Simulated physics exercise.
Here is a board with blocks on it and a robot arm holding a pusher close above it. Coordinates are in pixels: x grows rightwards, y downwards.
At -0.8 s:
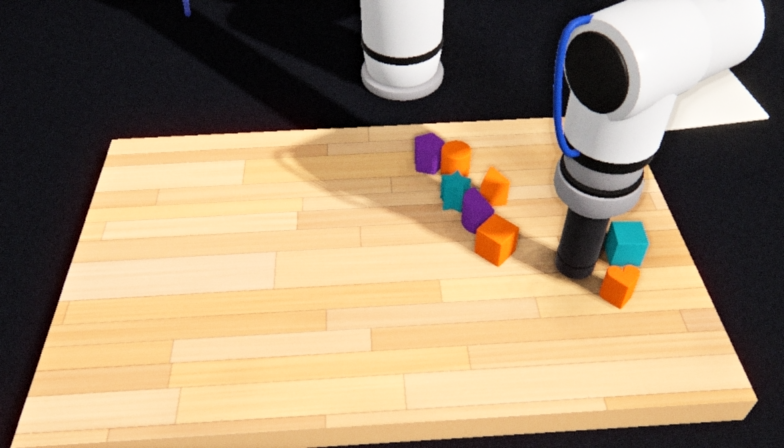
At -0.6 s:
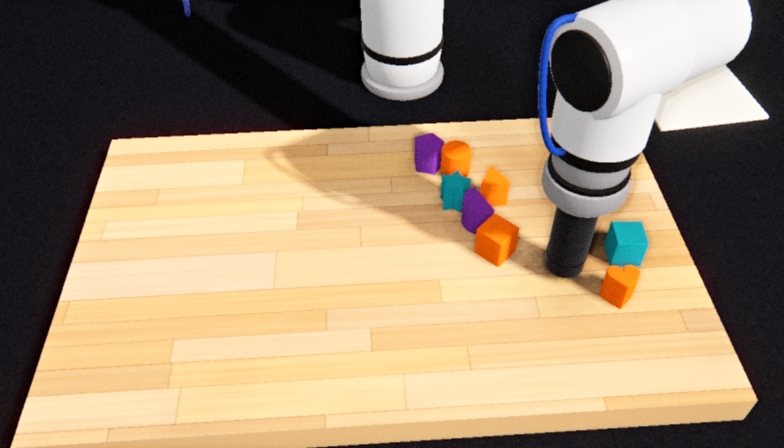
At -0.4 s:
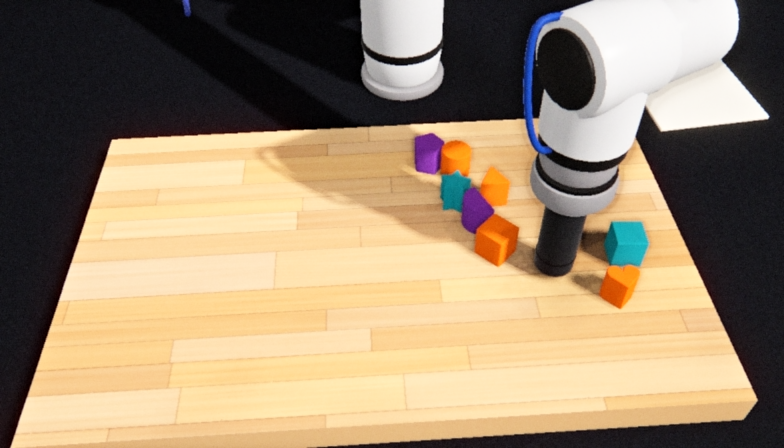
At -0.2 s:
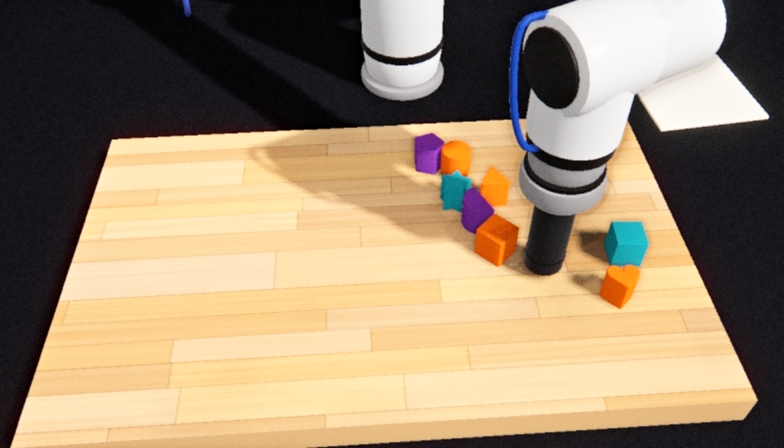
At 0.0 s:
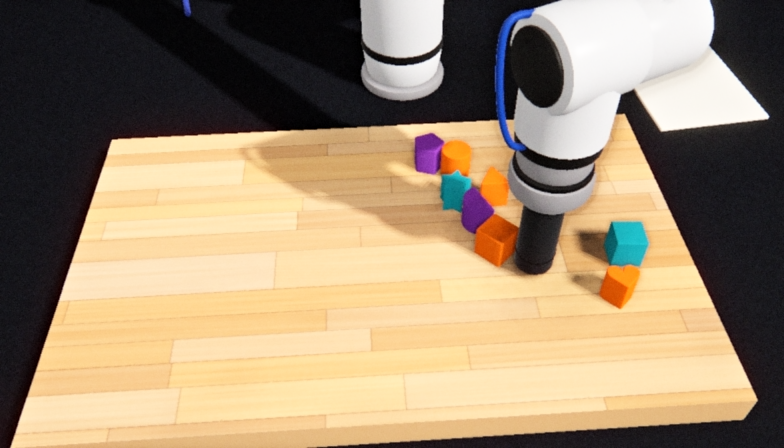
At the start, a robot arm holds a black pusher over the right side of a wooden board, close to a turquoise block and an orange block. The arm then moves the pusher a short way left, toward the orange block at the lower end of a colourful cluster, while the blocks stay still.
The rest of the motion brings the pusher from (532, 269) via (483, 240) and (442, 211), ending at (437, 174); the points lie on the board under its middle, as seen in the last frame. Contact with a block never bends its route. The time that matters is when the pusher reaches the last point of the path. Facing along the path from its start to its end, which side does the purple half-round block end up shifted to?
The right-hand side.
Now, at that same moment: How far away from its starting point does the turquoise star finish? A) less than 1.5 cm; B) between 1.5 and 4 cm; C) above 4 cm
Option C.
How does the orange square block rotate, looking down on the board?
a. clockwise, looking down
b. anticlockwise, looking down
That would be b.
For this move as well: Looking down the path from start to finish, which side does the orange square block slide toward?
My answer: Left.
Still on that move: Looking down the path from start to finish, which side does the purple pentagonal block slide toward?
Toward the right.
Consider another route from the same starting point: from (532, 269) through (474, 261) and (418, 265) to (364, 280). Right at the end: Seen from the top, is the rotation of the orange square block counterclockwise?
Answer: No.
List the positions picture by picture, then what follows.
In the first picture, tip of the pusher (574, 265), middles of tops, purple pentagonal block (429, 142), turquoise star (456, 180), purple half-round block (477, 200), orange square block (498, 228).
In the second picture, pusher (564, 264), nothing pushed.
In the third picture, pusher (553, 263), nothing pushed.
In the fourth picture, pusher (543, 262), nothing pushed.
In the fifth picture, pusher (533, 261), purple pentagonal block (429, 142), turquoise star (456, 180), purple half-round block (477, 200), orange square block (498, 228).
The first path, step by step. One third of the way, pusher (483, 232); turquoise star (451, 177); purple half-round block (469, 192); orange square block (451, 211), turned 30° anticlockwise.
Two thirds of the way, pusher (442, 203); turquoise star (431, 161); purple half-round block (456, 165), turned 95° clockwise; orange square block (415, 201), turned 70° anticlockwise.
At the end, pusher (437, 167); purple pentagonal block (424, 119); turquoise star (423, 135), turned 40° anticlockwise; purple half-round block (464, 152), turned 210° clockwise; orange square block (415, 201), turned 70° anticlockwise.
